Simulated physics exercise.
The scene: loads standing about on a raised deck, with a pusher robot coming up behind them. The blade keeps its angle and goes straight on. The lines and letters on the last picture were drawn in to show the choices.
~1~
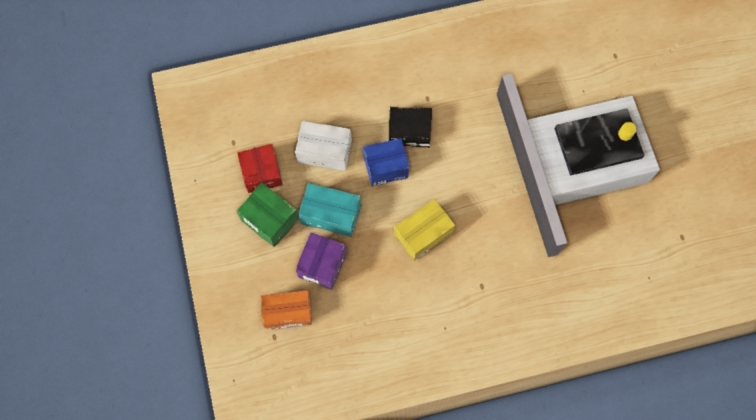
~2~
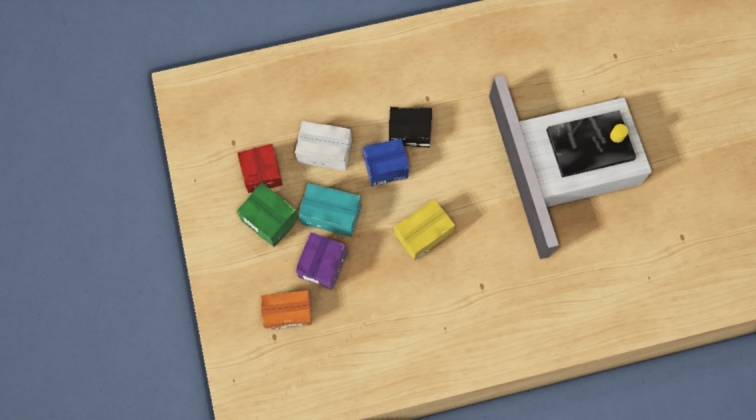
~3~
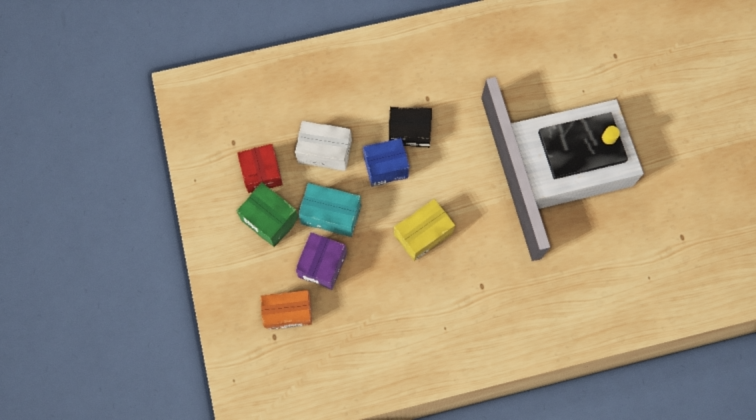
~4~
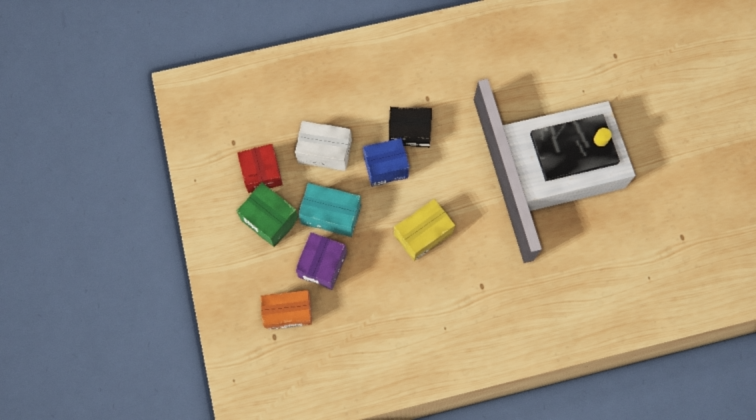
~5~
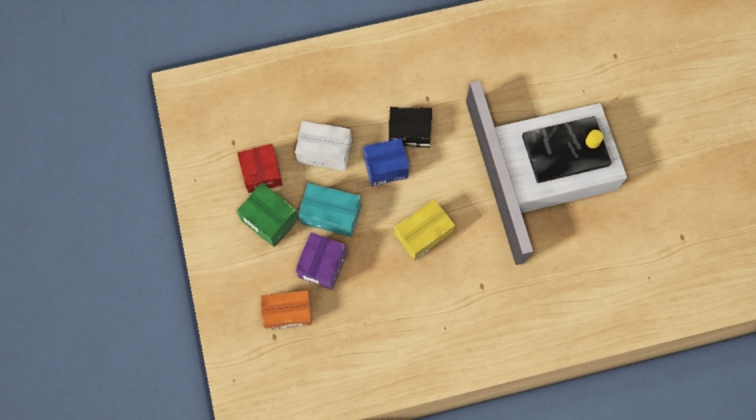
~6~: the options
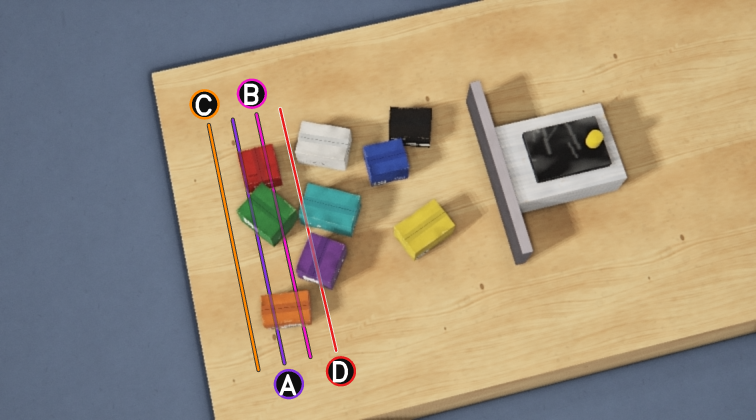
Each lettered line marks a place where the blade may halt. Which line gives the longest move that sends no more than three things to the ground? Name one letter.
No fourth one falls up to A.
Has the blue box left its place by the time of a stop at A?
By then, yes.
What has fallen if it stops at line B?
It is the red box.
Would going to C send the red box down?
Yes.
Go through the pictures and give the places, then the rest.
In the first frame, yellow box (424, 230); blue box (386, 163); turquoise box (331, 210).
In the second frame, robot (586, 144); white box (324, 146).
In the third frame, robot (577, 146); black box (410, 127).
In the fourth frame, robot (569, 148); red box (260, 169).
In the fifth frame, robot (561, 150); yellow box (424, 230); blue box (386, 163); turquoise box (331, 210).
On the marked copy, A at (257, 236); B at (282, 230); C at (233, 242); D at (307, 224).
Taking A. A third of the way, robot (475, 170); black box (369, 138); white box (320, 148).
Two thirds of the way, robot (387, 191); red box (199, 181); green box (222, 215).
When it is over, robot (319, 207); green box over the edge; red box over the edge; two fallen.
As for the rest, B is within the limit but short; C drops five; D is within the limit but short.
